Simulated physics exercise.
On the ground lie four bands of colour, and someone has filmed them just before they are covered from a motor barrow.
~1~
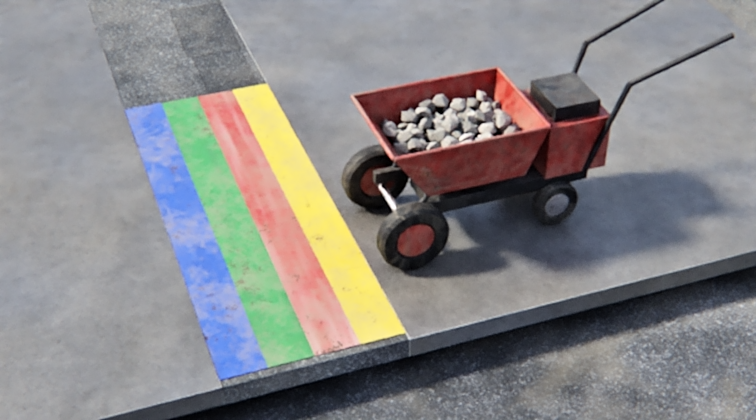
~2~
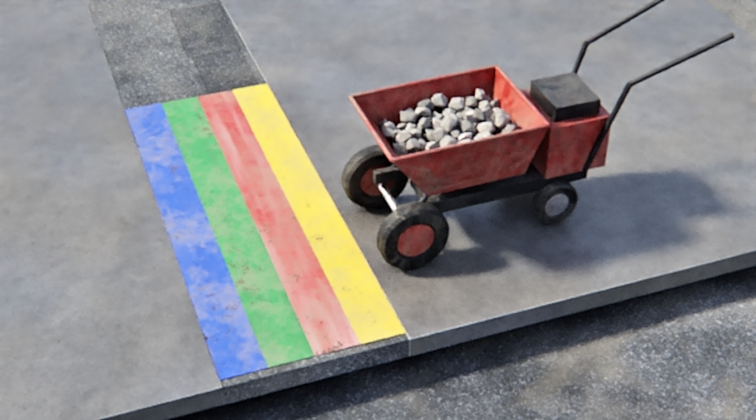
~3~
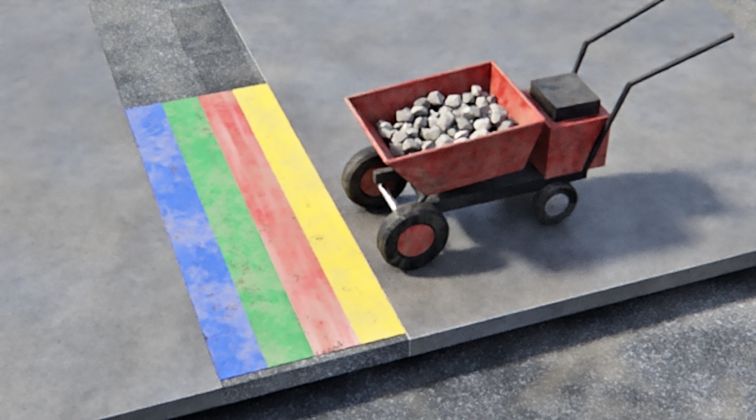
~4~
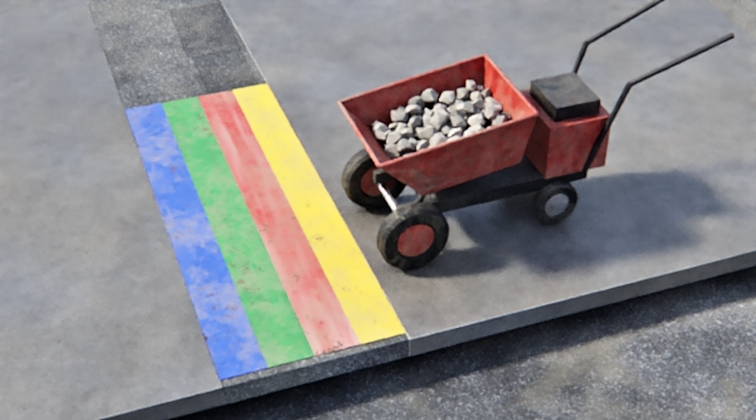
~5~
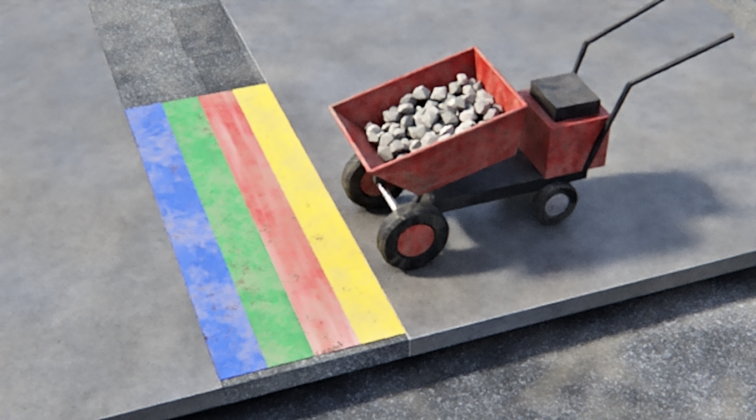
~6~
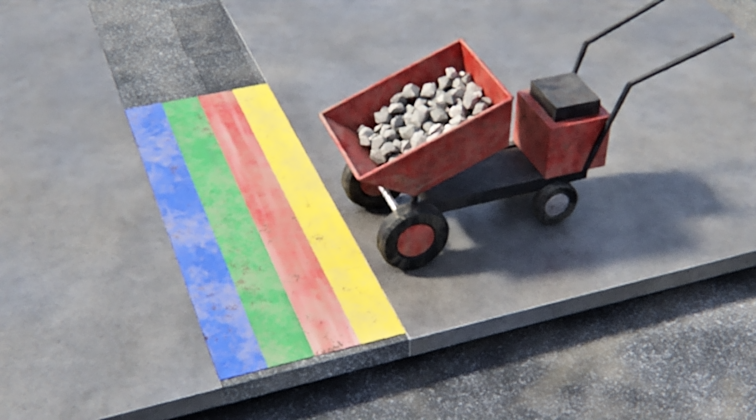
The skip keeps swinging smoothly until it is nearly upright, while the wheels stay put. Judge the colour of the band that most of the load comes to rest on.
Most of it rests on the green band.
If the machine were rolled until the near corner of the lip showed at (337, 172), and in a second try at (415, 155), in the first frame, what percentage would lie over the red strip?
That works out to 0 per cent for the first position and 50 per cent for the second.
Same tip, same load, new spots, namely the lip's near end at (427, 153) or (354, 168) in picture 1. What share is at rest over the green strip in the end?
From the first spot you get 20 percent, and from the second 30 percent.
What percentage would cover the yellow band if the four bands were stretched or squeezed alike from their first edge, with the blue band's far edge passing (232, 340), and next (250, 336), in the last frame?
Roughly 0 per cent, then roughly 0 per cent.
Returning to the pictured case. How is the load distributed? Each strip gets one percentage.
Approximate shares - yellow strip 0, red strip 25, green strip 40, blue strip 20.
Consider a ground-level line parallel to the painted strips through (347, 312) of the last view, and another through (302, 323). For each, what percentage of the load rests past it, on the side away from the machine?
About 90 percent, then about 60 percent.
Soon after the last picture, skip tipped steeply; all in the skip.
A little later, skip tipped right over; most in the skip; a small part over the red strip; a small part over the green strip.
Later still, skip tipped right over; about a quarter in the skip; about a quarter over the red strip; about a third over the green strip; about a quarter over the blue strip; a stray few off the paint.
At rest, skip tipped right over; a small part in the skip; none over the yellow strip; about a quarter over the red strip; about a third over the green strip; about a quarter over the blue strip; a stray few off the paint.
